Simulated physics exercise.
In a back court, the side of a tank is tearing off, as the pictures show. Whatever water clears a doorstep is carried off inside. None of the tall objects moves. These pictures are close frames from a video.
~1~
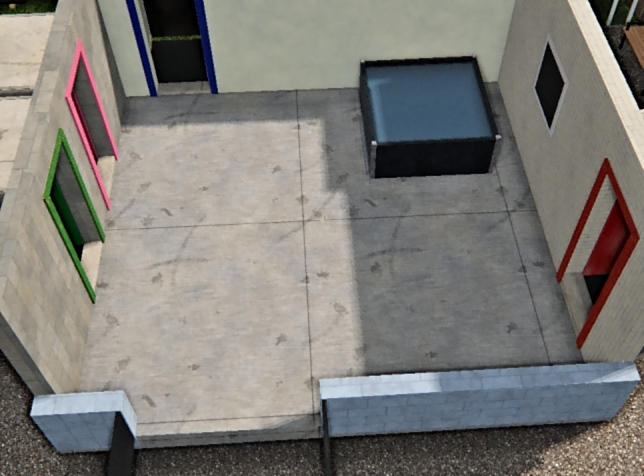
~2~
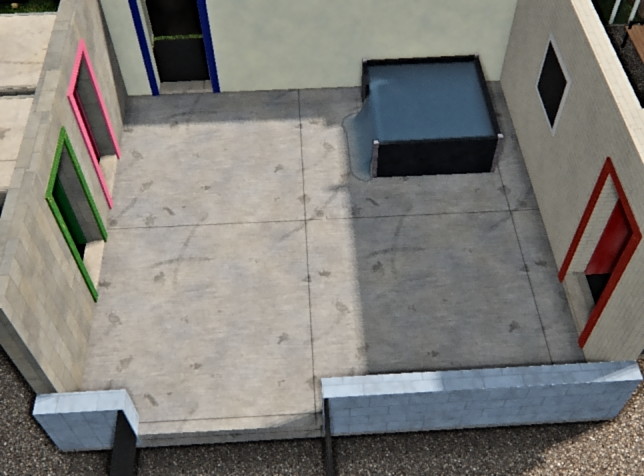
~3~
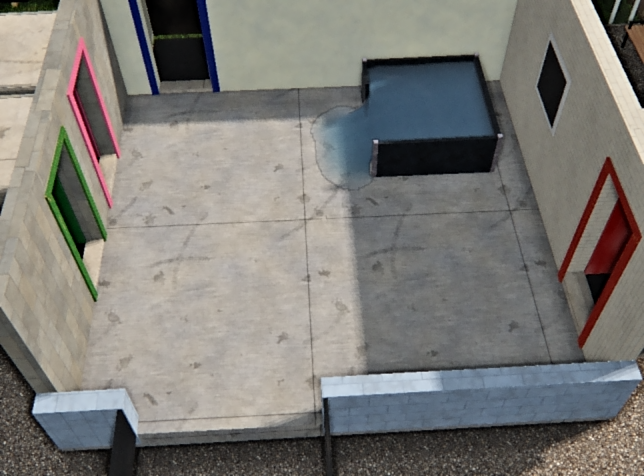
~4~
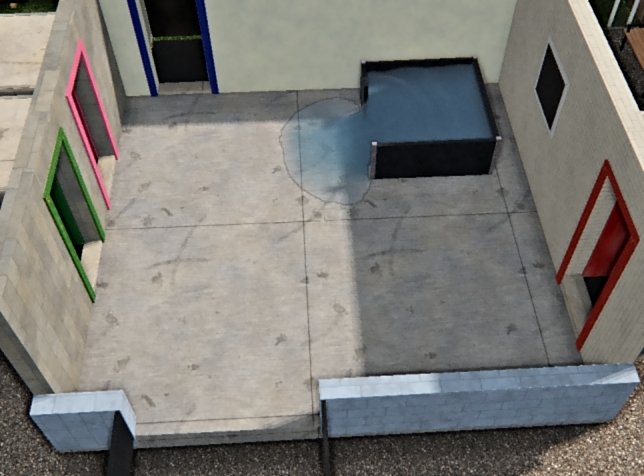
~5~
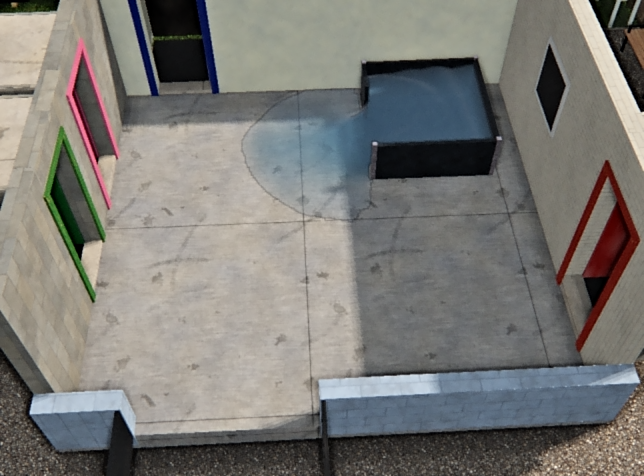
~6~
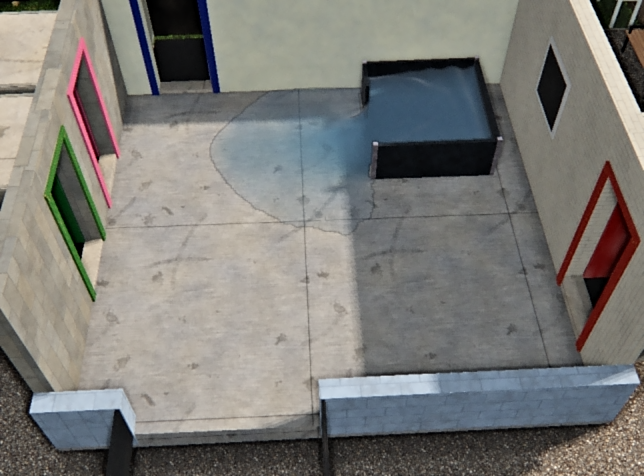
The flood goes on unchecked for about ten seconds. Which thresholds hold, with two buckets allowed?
In the end the red door ends up within two buckets. The pink door ends up over two buckets. The blue door ends up over two buckets. The green door ends up over two buckets.
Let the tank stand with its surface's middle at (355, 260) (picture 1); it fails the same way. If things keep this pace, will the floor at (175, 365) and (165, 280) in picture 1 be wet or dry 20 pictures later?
Soaked, soaked.
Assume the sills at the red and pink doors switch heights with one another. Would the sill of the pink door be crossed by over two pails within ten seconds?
Result for pink door: Not flooded.
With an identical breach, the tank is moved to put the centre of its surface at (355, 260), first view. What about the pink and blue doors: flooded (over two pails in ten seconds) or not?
Pink falls short, blue exceeds the limit.
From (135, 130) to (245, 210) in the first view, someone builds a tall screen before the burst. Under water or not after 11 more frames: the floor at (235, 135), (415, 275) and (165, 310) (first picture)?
Results in order: Swamped / bone-dry / swamped.
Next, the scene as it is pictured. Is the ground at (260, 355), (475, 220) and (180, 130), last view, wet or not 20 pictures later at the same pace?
As listed, the points end up soaked, high and dry and soaked.
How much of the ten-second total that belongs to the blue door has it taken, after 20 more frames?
35 %.
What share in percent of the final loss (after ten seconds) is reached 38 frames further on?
Share gone: About 55 %.
A moment on, water covers 35 % of the floor; the red door not reached, the pink door wet at the sill, nothing in, the blue door wet at the sill, nothing in, the green door not reached.
Next, water covers 50 % of the floor; the red door not reached, the pink door over two buckets in, the blue door under two buckets in, the green door under two buckets in.
Then, water covers 55 % of the floor; the red door not reached, the pink door far over two buckets in, the blue door over two buckets in, the green door over two buckets in.
Later, water covers 65 % of the floor; the red door not reached, the pink door far over two buckets in, the blue door far over two buckets in, the green door over two buckets in.
In the end, water covers 85 % of the floor; the red door wet at the sill, nothing in, the pink door far over two buckets in, the blue door far over two buckets in, the green door over two buckets in.
